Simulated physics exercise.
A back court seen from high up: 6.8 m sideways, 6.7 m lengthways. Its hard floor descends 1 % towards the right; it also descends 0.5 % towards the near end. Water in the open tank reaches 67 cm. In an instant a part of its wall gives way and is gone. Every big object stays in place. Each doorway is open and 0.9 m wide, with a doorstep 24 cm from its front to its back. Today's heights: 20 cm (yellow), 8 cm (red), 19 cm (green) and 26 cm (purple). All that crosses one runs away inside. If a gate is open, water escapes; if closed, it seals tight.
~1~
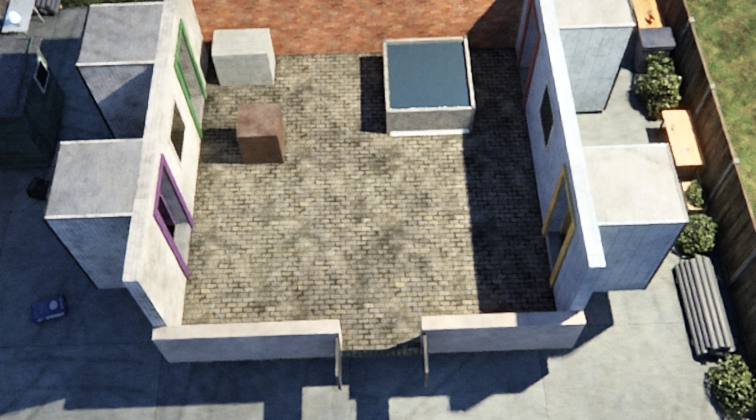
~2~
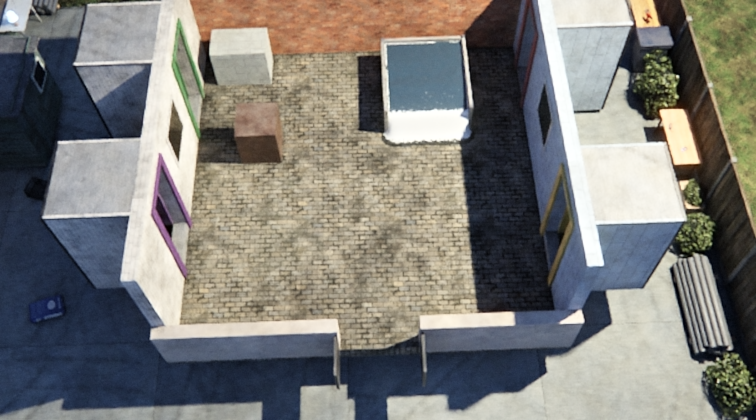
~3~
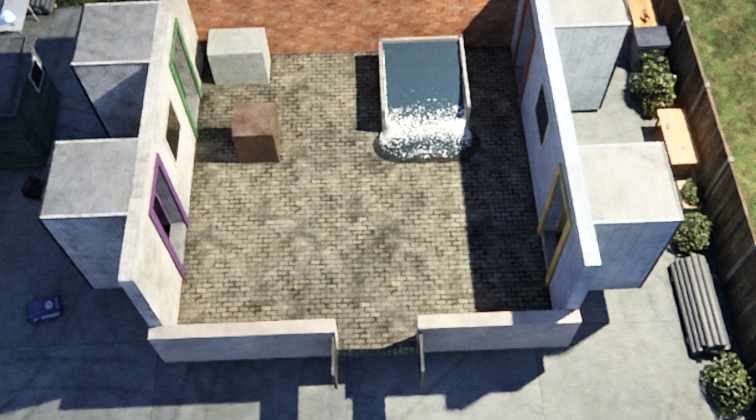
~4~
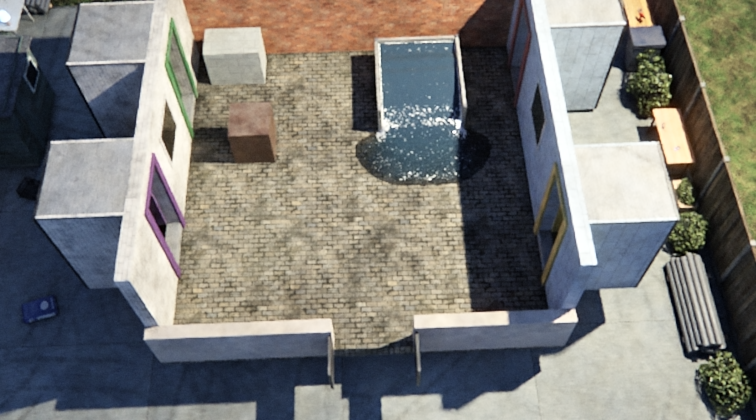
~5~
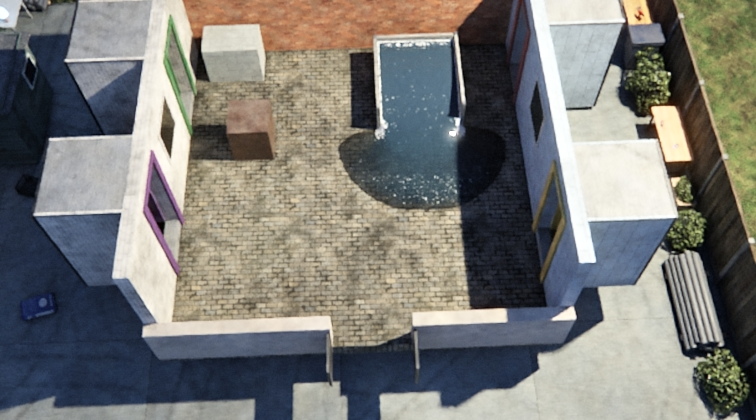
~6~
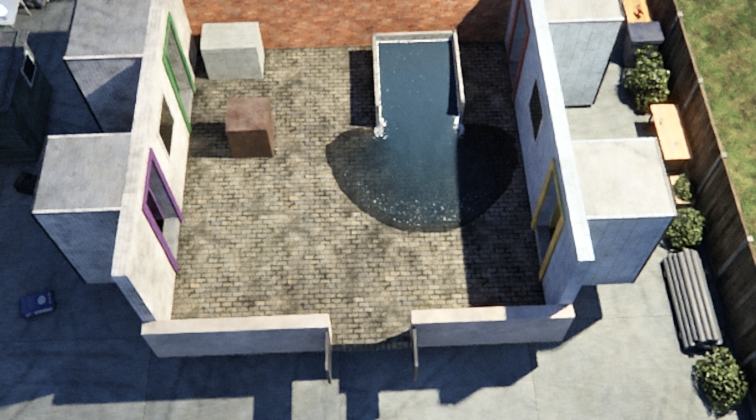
The video shows a walled, paved court from above with an open tank of still water near the brick wall; the tank's near side disappears, and water pours out and spreads across the floor in a widening, rounded dark sheet.
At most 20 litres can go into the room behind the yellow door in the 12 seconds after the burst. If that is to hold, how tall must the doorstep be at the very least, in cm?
Close to 12 cm is just enough.
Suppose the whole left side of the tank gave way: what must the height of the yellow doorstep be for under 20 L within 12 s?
At least roughly 6.0 centimetres tall.
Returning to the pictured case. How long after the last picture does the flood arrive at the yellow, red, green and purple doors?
Yellow at 0.6 s, red at 5.0 s, green at 8.5 s and purple at 3.8 s.
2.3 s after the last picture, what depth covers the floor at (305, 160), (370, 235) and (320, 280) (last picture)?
About 0, 4 and 3 cm.
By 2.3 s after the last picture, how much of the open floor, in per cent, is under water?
Roughly 50 percent.
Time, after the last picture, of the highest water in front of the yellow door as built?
About 3.0 seconds.
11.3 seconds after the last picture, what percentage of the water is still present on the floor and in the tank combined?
Close to 74 per cent is still present.
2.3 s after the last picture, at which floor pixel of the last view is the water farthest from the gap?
The farthest wet point sits near (200, 336) in the last view.
Then, 0.7 s after the last picture water covers 40 % of the floor, deepest (26 cm) near (417, 131); 3 cm at the yellow door, 0 litres in over its 20 cm doorstep.
Then, 2.3 s after the last picture water covers 50 % of the floor, deepest (32 cm) near (542, 324); 11 cm at the yellow door, 0 litres in over its 20 cm doorstep.
Then, 11.3 s after the last picture water covers 90 % of the floor, deepest (6 cm) near (522, 325); 6 cm at the yellow door, 1 litre in over its 20 cm doorstep.
At the yellow door as built, the water peaked near 20 cm, 3.1 s after the last picture.
Run again over the same 12 s with other heights there, 37 litres in over 10 cm, 15 litres over 13 cm. The limit of 20 litres is kept from about 12 cm up.
